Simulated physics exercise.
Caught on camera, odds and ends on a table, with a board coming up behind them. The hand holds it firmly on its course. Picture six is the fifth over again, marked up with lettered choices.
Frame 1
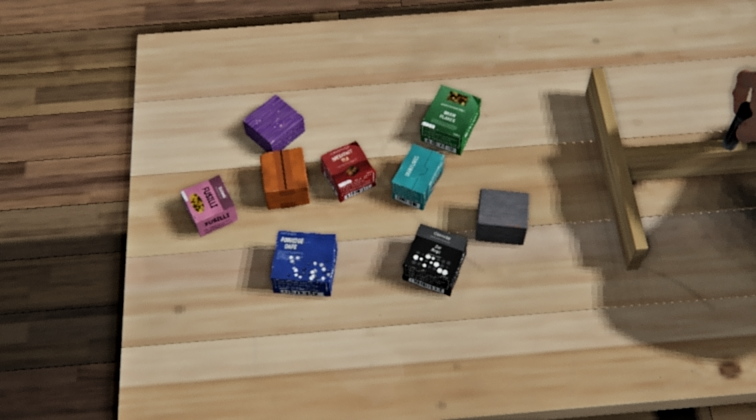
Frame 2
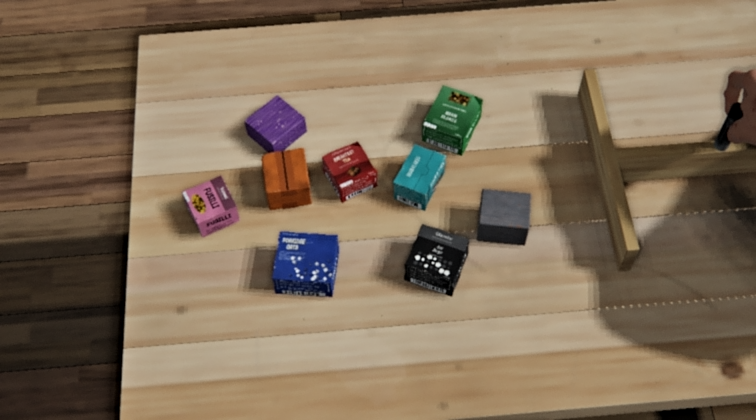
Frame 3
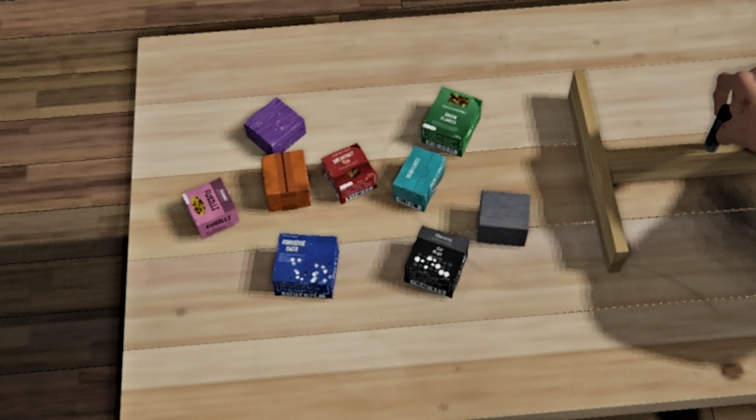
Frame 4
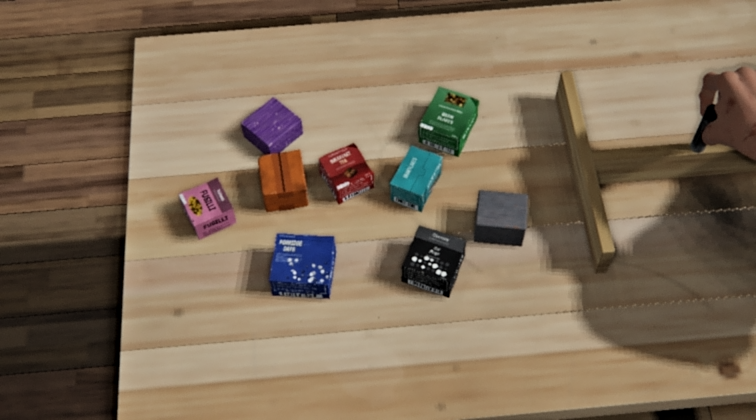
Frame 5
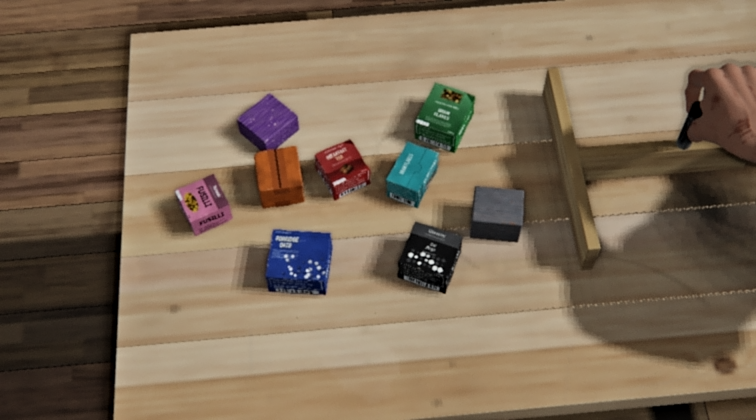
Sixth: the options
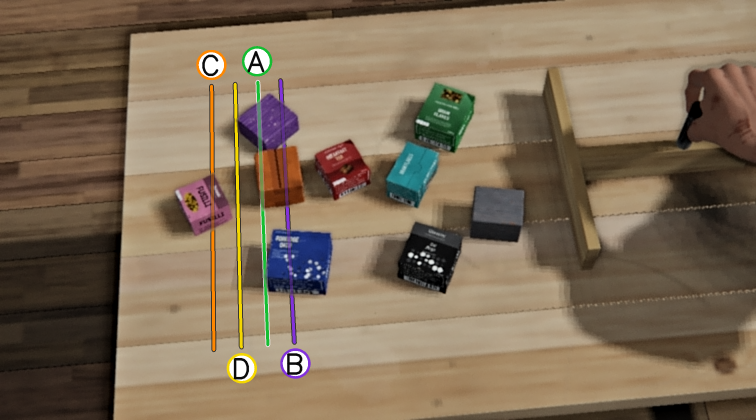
Wooden board held by a hand sliding slowly leftward across a tabletop toward a cluster of small colourful boxes and blocks.
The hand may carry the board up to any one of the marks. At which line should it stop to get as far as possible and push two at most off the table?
It can go as far as C.
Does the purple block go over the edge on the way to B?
By then, no.
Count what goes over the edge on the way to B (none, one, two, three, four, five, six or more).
In all, none.
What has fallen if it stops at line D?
The pink packet.
On the marked copy, A at (263, 203); B at (287, 201); C at (213, 208); D at (238, 206).
Taking C. A third of the way, board (443, 164); black packet (419, 268); green packet (405, 126).
Two thirds of the way, board (314, 175); pink packet (166, 211); orange box (206, 190).
When it is over, board (212, 183); orange box over the edge; pink packet over the edge; two fallen.
As for the rest, A is within the limit but short; B is within the limit but short; D is within the limit but short.
